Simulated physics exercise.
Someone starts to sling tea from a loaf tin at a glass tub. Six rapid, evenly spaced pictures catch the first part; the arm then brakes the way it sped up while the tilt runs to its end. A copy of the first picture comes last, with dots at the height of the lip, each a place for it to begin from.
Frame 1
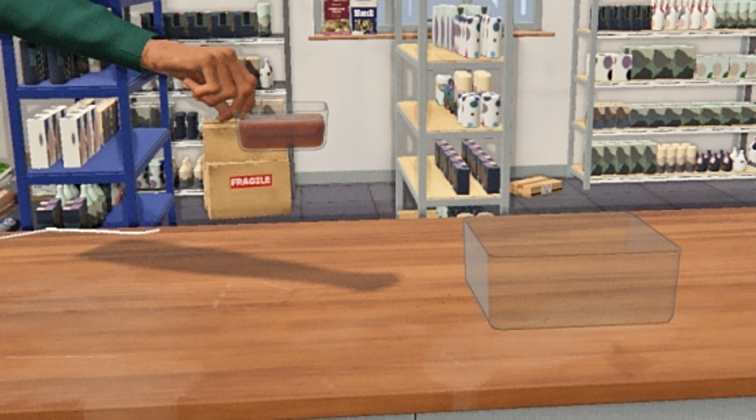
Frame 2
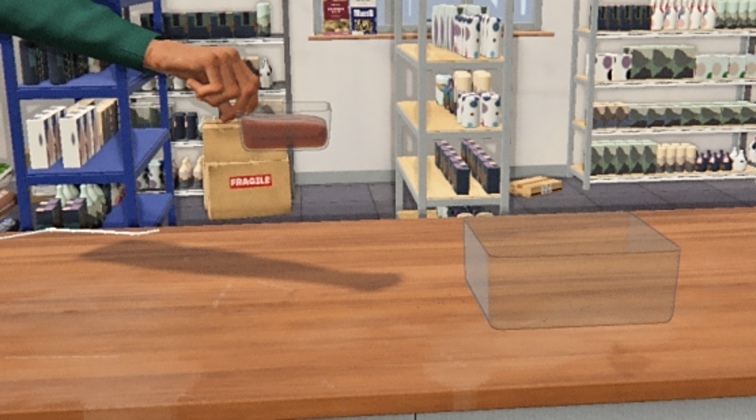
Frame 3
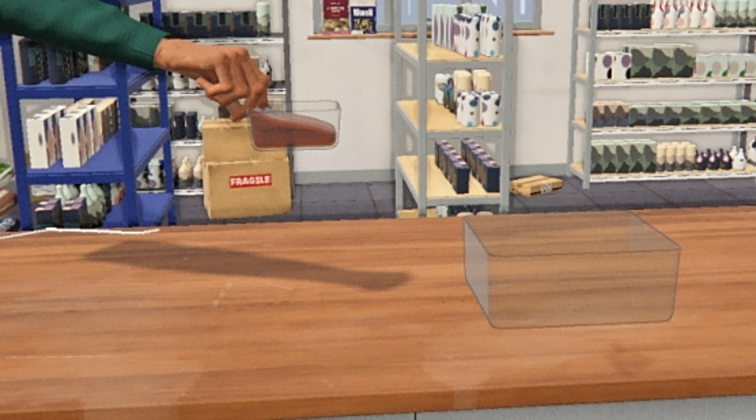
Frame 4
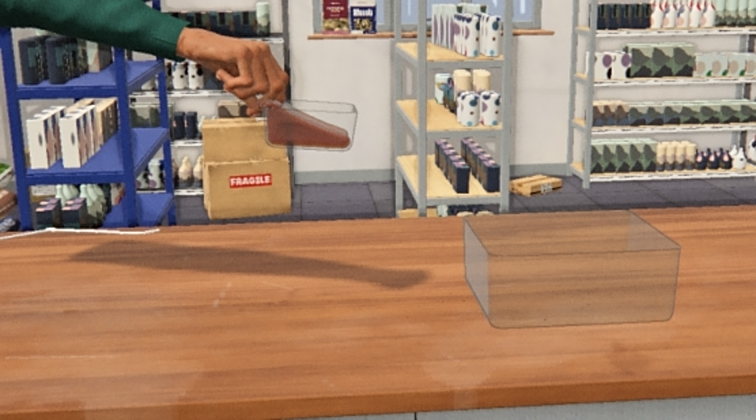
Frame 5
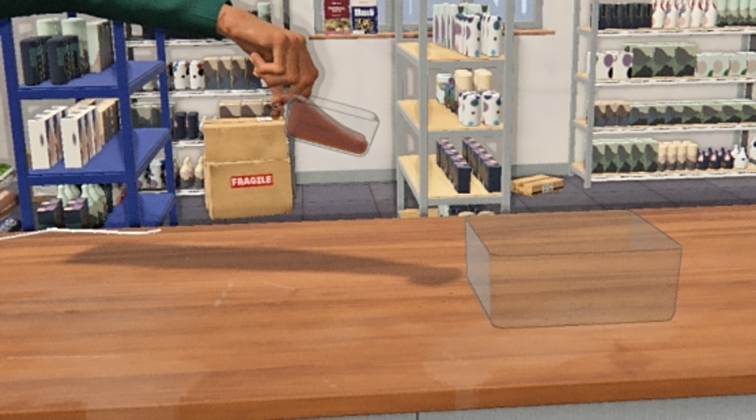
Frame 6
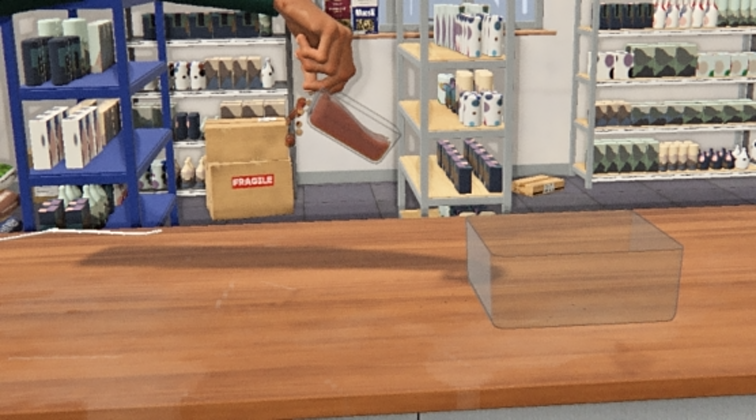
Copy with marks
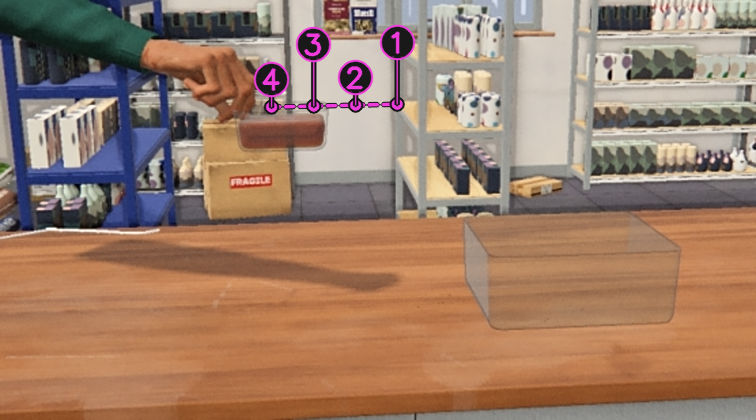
At first, a hand holds a small clear container of reddish-brown tea nearly level above a wooden counter, left of an empty clear tub. The hand moves right, the tea slanting inside, then tilts the container right end down as small brown drops leave over its left rim.
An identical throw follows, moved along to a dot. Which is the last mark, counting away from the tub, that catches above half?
Use place 4.
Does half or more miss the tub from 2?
No, not at all.
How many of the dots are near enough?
All of them.
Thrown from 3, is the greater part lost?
No.
On the marked copy, 1 at (397, 104); 2 at (355, 105); 3 at (313, 106); 4 at (271, 107).
With 1, about 91 % lands in the tub, 7 % falls short.
With 2, about 78 % lands in the tub, 9 % falls short and 13 % goes beside or beyond.
With 3, about 78 % lands in the tub, 11 % falls short and 11 % goes beside or beyond.
With 4, about 72 % lands in the tub, 19 % falls short and 10 % goes beside or beyond.
